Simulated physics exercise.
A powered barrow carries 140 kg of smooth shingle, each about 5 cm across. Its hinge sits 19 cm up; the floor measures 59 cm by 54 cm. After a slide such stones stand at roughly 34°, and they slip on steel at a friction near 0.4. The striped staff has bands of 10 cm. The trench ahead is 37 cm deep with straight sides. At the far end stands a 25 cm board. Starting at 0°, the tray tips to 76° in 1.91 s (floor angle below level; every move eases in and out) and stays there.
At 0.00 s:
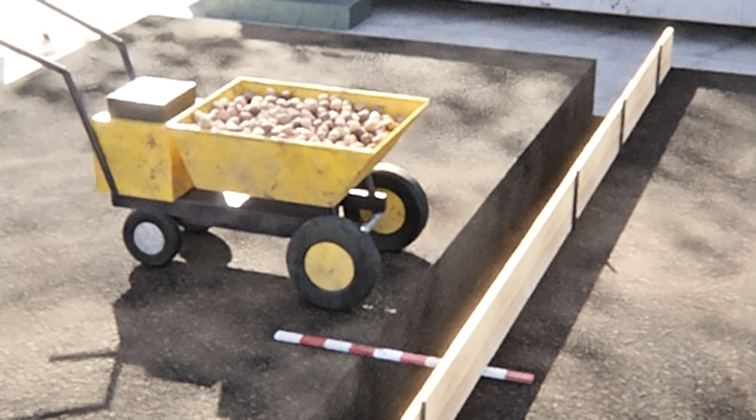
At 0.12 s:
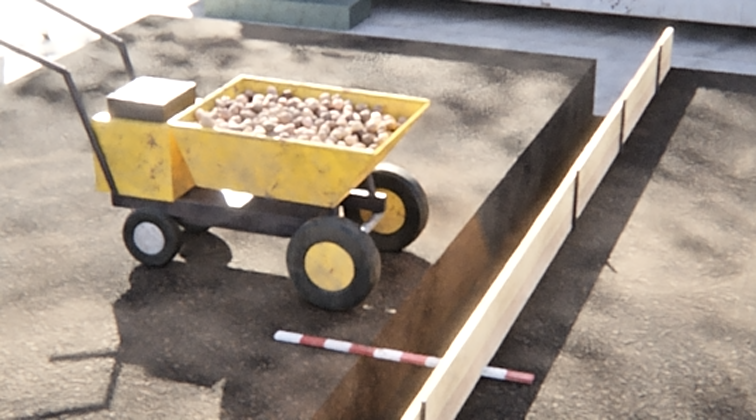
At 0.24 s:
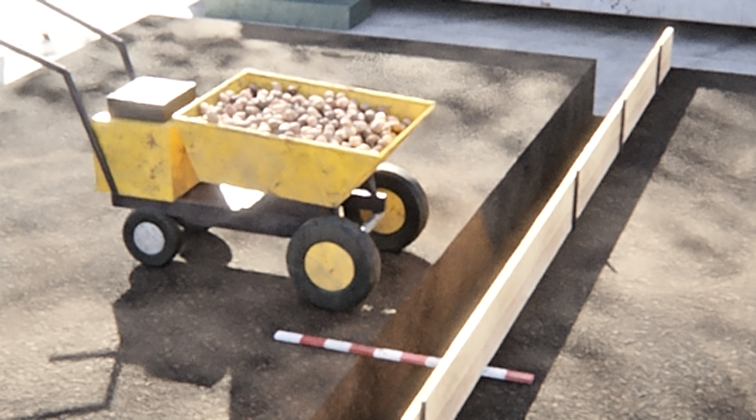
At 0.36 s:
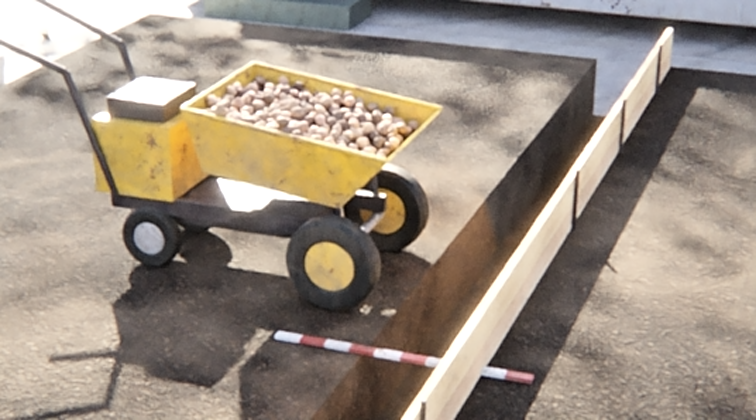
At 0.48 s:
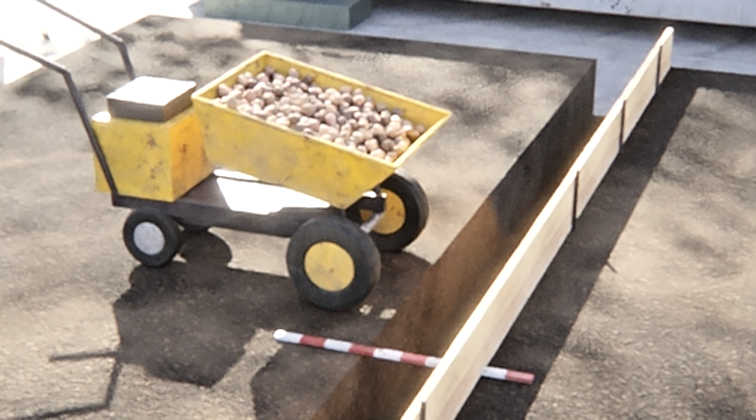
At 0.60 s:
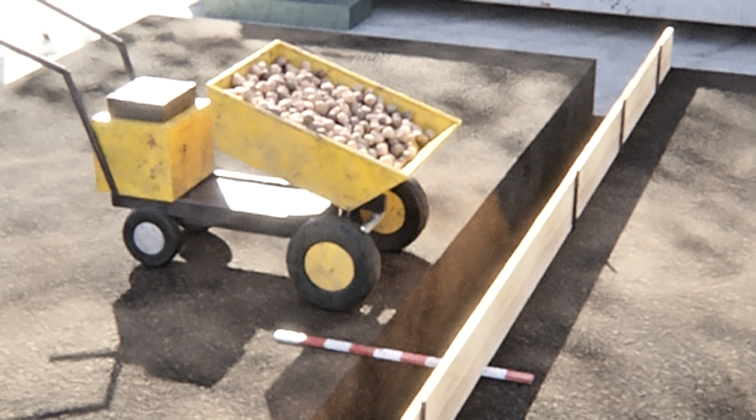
A yellow cart's tray full of round stones tilts gradually down toward the right.
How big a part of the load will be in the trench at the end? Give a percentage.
About 88 per cent.
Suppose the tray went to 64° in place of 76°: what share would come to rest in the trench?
Then about 85 per cent.
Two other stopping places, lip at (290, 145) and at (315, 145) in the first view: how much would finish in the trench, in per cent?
Near 100 per cent from the first place, 100 from the second.
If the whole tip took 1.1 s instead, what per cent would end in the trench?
It would be near 85 per cent.
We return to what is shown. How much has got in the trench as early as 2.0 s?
Some 50 per cent.
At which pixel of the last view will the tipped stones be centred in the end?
Around (481, 360).
After 1.4 s the floor is at 64°; 91 % in the tray, 9 % in the trench; the foremost stones are at (519, 243).
After 2.0 s the floor is at 76°; 36 % in the tray, 52 % in the trench, 12 % past the trench; the foremost stones are at (656, 336).
After 2.4 s the floor is at 76°; 15 % in the tray, 73 % in the trench, 12 % past the trench; the foremost stones are at (703, 330).
After 4.3 s the floor is at 76°; 0 % in the tray, 88 % in the trench, 12 % past the trench; the foremost stones are at (713, 333).
